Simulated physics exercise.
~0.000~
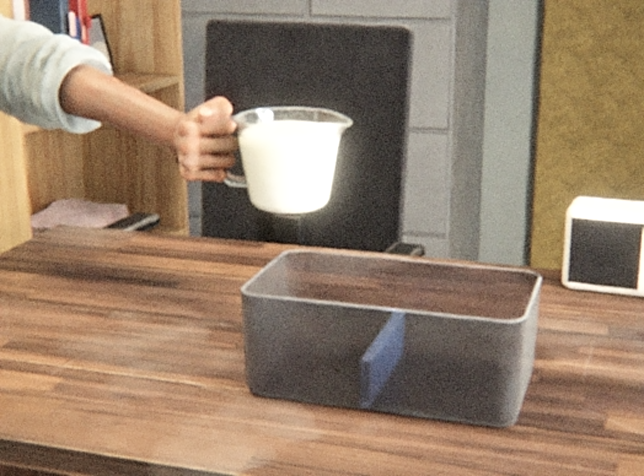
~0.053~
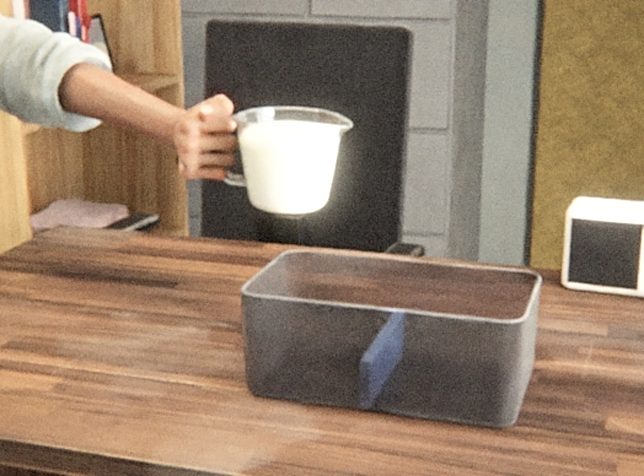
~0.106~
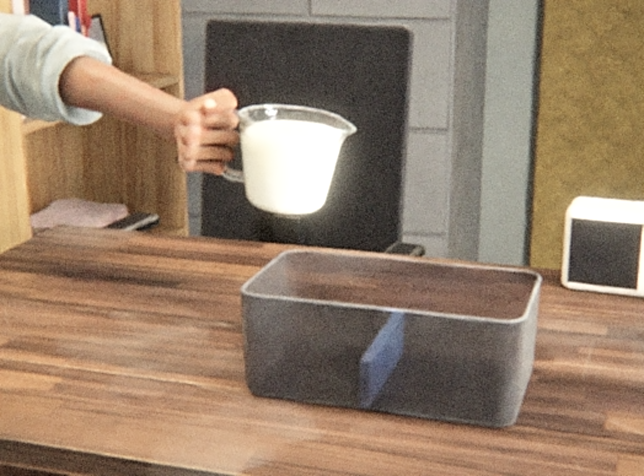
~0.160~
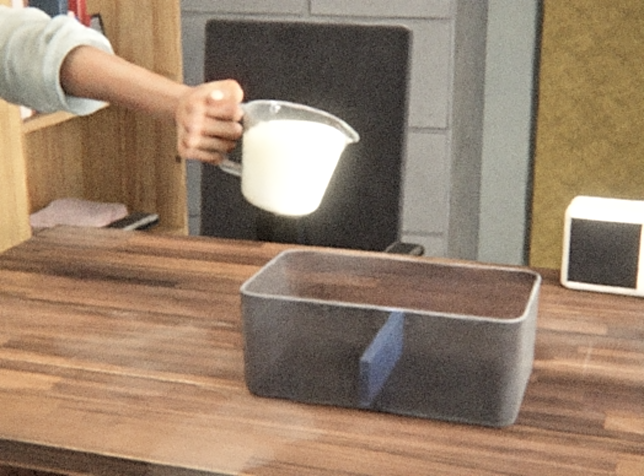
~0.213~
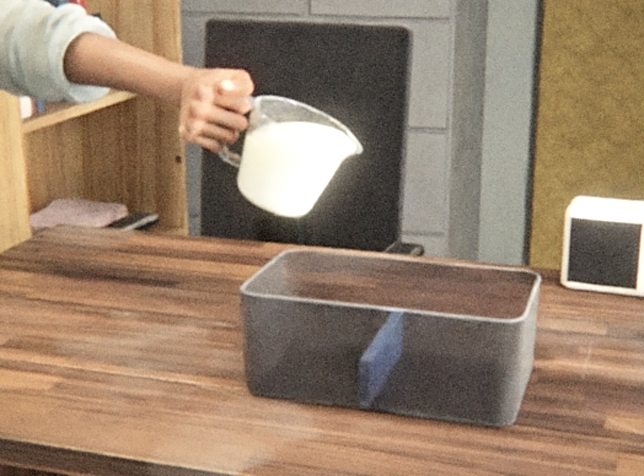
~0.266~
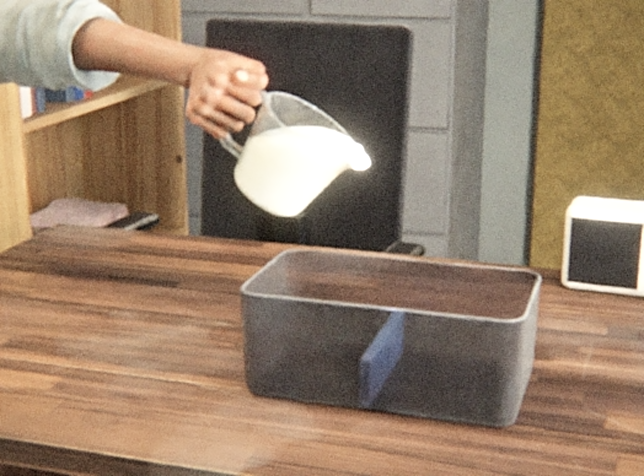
To begin with, a hand holds a clear measuring jug of milk upright above and to the left of an empty, see-through long basin on a wooden table. The hand then tilts the jug steadily to the right, and the milk reaches the lip, a little just edging over.
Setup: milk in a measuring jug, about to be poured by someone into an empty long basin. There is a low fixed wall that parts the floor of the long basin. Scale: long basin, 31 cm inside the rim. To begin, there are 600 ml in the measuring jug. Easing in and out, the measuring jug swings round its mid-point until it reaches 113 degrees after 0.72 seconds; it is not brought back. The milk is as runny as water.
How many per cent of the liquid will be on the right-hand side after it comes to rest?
Some 53 per cent will be on the right-hand side.
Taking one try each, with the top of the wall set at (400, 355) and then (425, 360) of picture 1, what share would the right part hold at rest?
The first gives near 35 per cent and the second near 20 per cent.
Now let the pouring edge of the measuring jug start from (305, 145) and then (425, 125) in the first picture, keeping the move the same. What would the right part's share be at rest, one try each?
In order, 5 and 90 per cent.
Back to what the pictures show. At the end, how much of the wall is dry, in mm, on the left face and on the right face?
About 42 mm on the left, about 42 mm on the right.
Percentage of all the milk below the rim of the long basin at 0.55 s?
36 %, roughly.
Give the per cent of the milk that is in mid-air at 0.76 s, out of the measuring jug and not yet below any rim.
Estimated airborne part: Roughly 5 per cent.
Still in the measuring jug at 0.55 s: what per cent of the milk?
Some 34 % of it is still there.
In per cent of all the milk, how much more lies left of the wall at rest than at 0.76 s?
Roughly 5 per cent.
By 0.55 s the tilt is 98° and 35 per cent is still to pour, 3 is left of the wall and 34 right of it.
By 0.76 s the tilt is 113° and 2 per cent is still to pour, 41 is left of the wall and 52 right of it.
By 0.98 s the tilt is 113° and 0 per cent is still to pour, 46 is left of the wall and 52 right of it.
By 1.22 s the tilt is 113° and 0 per cent is still to pour, 46 is left of the wall and 53 right of it.
At rest 46 per cent lies left of the wall, 53 right of it and 1 outside.
